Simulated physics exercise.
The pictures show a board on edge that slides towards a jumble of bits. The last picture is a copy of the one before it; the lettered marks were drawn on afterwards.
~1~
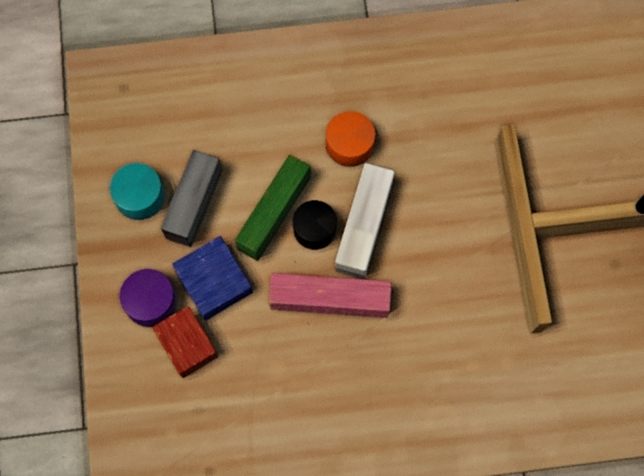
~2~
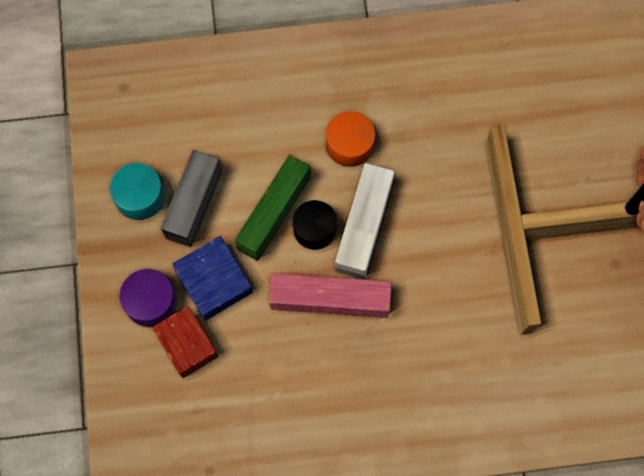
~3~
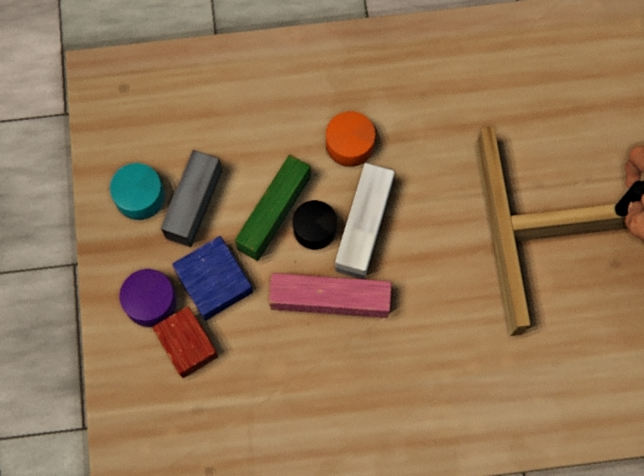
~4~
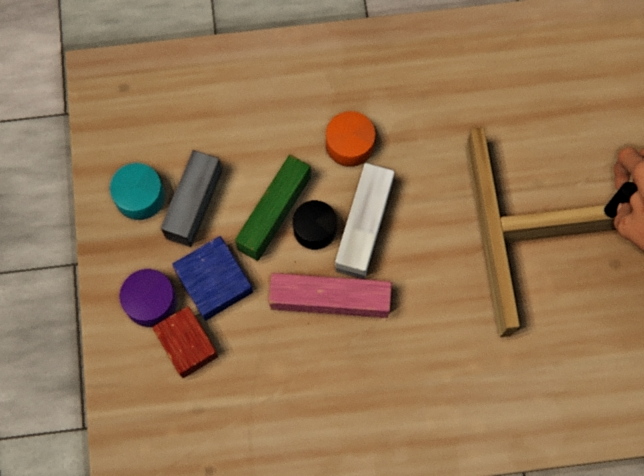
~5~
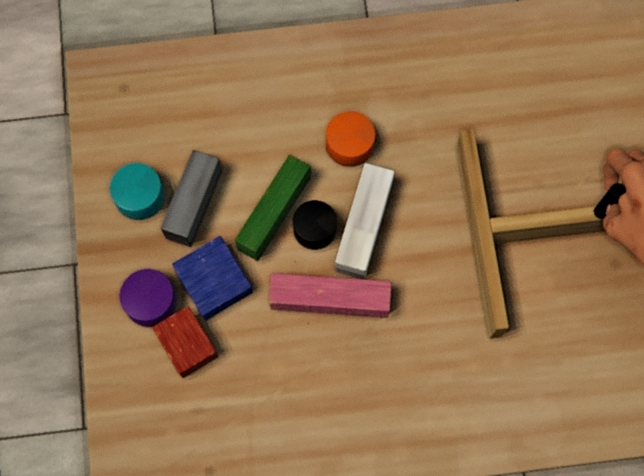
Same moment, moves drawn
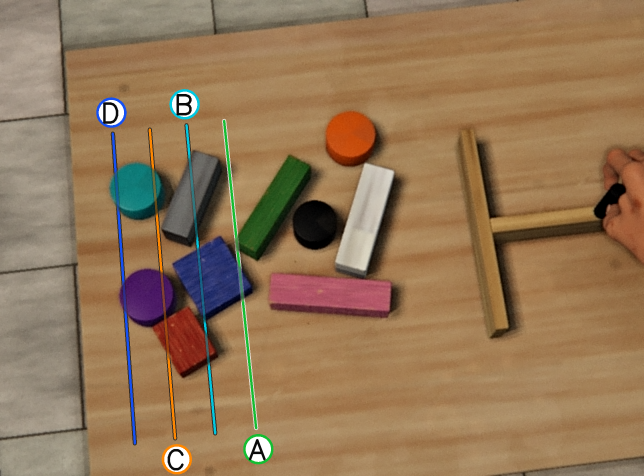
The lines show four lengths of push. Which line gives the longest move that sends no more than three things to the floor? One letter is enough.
It should halt at C.
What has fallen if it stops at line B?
The purple tin goes over.
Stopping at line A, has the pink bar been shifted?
By then, yes.
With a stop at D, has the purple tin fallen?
By then, yes.
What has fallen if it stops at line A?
The purple tin goes over.
On the marked copy, A at (239, 268); B at (200, 273); C at (162, 277); D at (123, 282).
Following C. Soon after the start, board (369, 240); orange tin (338, 133); pink bar (306, 300).
Later, board (253, 253); purple tin (87, 295); red block (135, 367).
In the end, board (162, 264); purple tin over the edge; blue block over the edge; two fallen.
As for the rest, A is within the limit but short; B is within the limit but short; D drops seven.
